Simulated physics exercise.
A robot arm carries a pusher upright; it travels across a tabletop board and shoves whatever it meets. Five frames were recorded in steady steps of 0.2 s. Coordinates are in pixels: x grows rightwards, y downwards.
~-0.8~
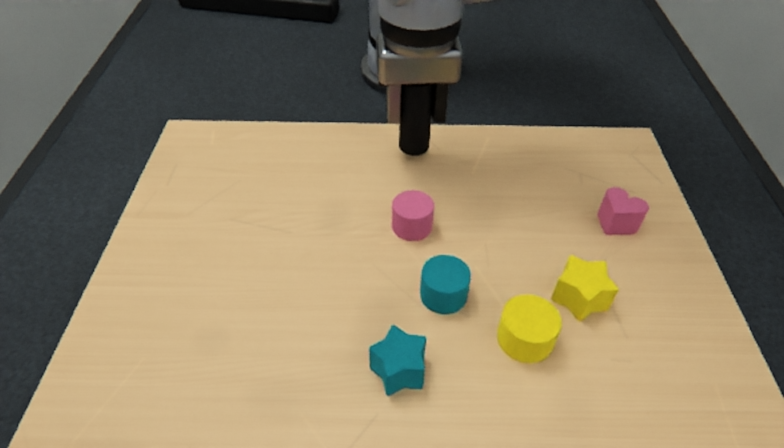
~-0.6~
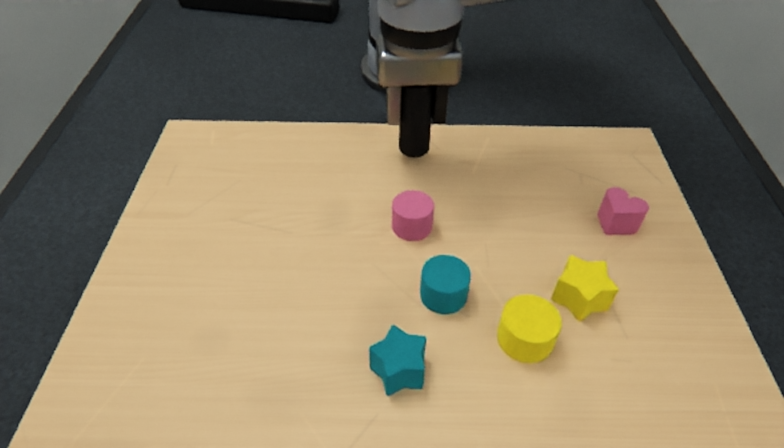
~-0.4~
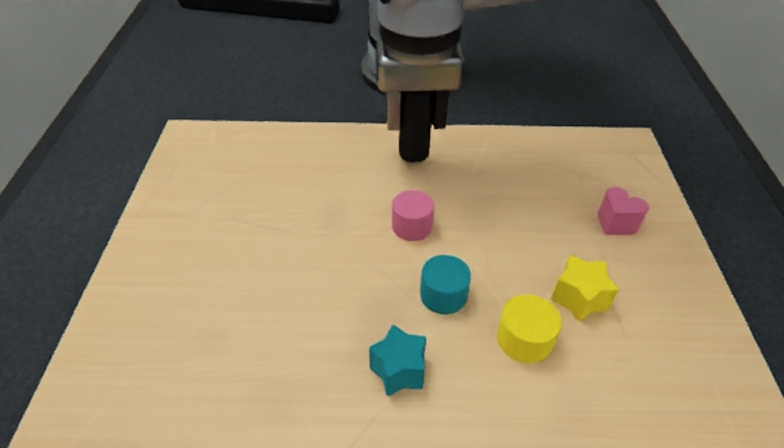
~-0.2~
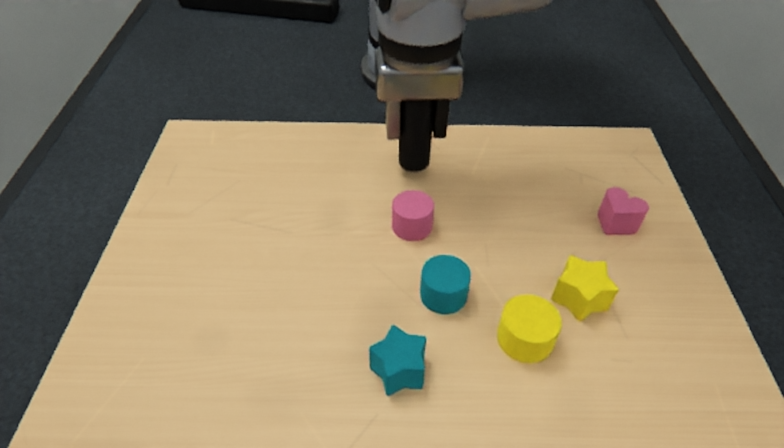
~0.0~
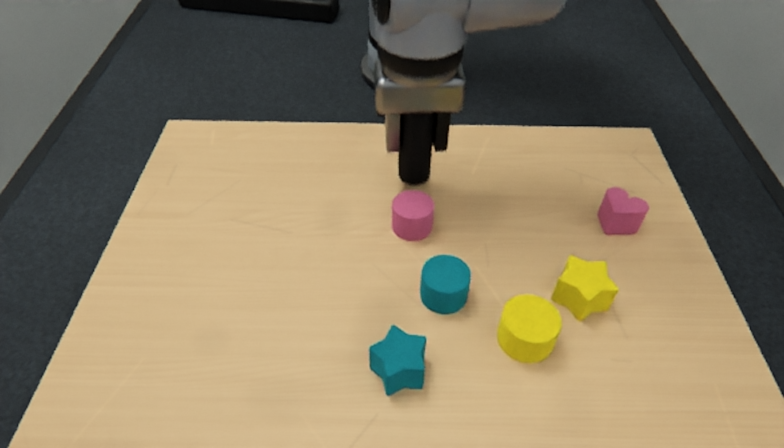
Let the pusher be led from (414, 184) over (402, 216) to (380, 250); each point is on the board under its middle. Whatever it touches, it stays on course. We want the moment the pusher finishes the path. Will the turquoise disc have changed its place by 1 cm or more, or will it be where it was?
Right where it was.
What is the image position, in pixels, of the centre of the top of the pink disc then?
At roughly (415, 243).
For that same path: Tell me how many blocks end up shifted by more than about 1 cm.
That push would leave one block displaced by more than about 1 cm.
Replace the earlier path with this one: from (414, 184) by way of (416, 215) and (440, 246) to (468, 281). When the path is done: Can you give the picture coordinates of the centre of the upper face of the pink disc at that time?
Roughly at (413, 246).
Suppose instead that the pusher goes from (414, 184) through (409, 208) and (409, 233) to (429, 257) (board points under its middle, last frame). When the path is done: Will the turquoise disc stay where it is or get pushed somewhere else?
It is moved off its spot.
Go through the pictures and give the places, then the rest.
In the first frame, tip of the pusher at (414, 146), middles of tops, pink disc at (413, 204), turquoise disc at (446, 273).
In the second frame, pusher at (414, 148), nothing pushed.
In the third frame, pusher at (414, 153), nothing pushed.
In the fourth frame, pusher at (414, 162), nothing pushed.
In the fifth frame, pusher at (414, 175), pink disc at (413, 204), turquoise disc at (446, 273).
The first path, step by step. One third of the way, pusher at (406, 197); pink disc at (413, 211).
Two thirds of the way, pusher at (397, 219); pink disc at (415, 232).
At the end, pusher at (380, 240); pink disc at (415, 243); turquoise disc unmoved.
